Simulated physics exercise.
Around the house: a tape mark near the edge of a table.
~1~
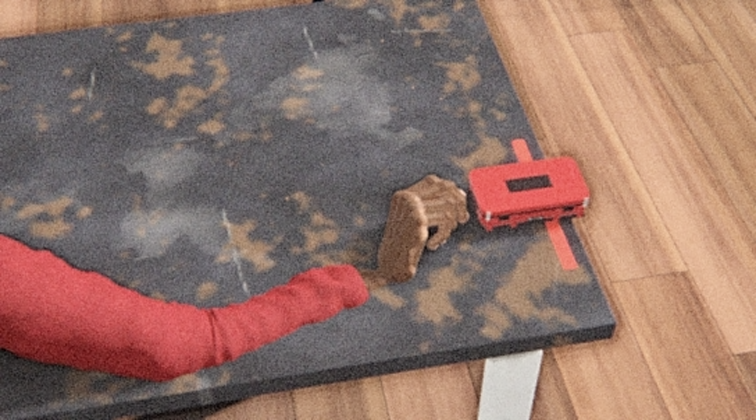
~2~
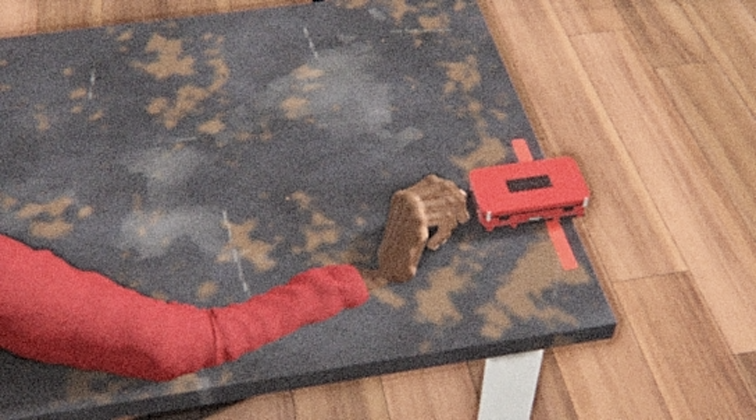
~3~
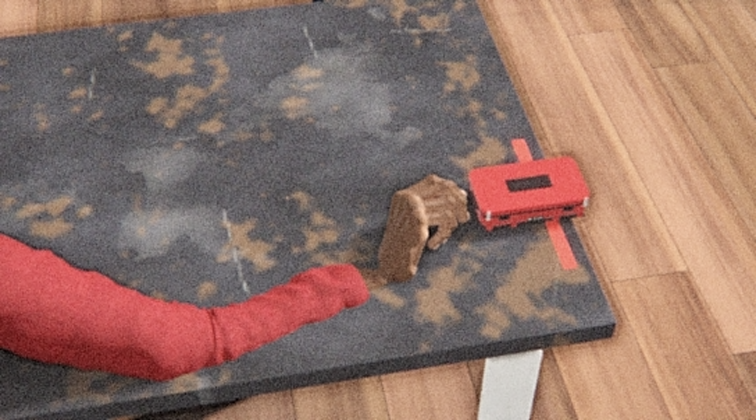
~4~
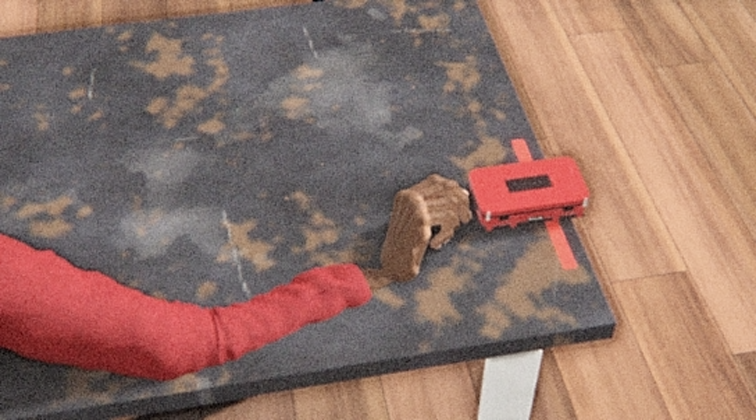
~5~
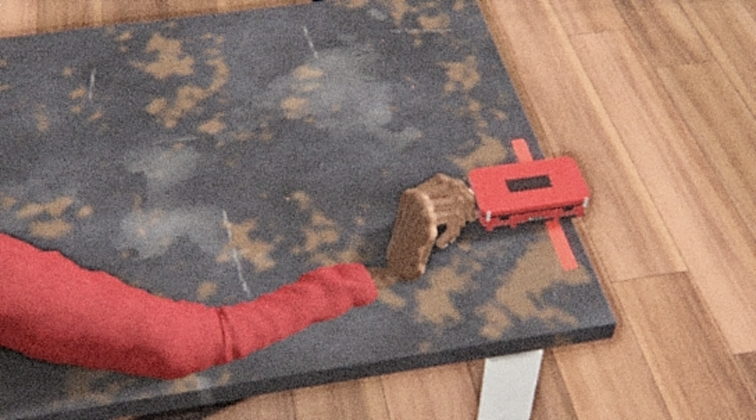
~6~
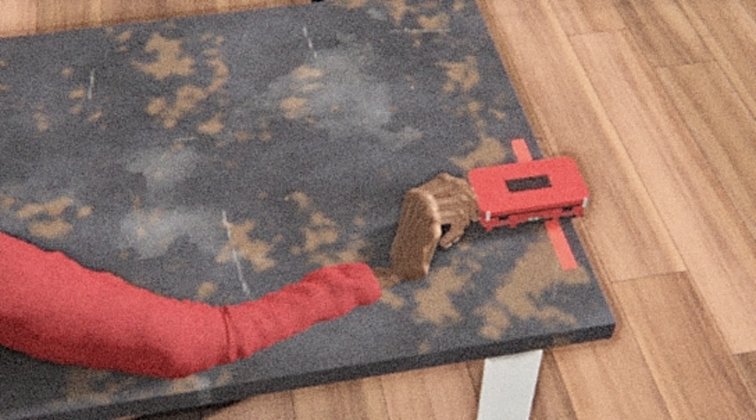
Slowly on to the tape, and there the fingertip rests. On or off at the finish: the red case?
In the end the red case goes over the edge.
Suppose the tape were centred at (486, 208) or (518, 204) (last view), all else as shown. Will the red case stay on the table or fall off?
In turn it remains on top; drops to the floor.
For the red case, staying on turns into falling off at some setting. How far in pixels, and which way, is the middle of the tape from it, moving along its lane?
Roughly 36 pixels left.
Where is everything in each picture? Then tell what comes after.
Red case (528, 194), in the first frame.
Red case (528, 194), in the second frame.
Red case (528, 193), in the third frame.
Red case (528, 193), in the fourth frame.
Red case (528, 193), in the fifth frame.
Red case (527, 194), in the sixth frame.
Then, 1.08 s past the last view, red case on its side near (590, 234).
Then, 1.34 s past the last view, red case come down.
Finally, the red case falls off the table.
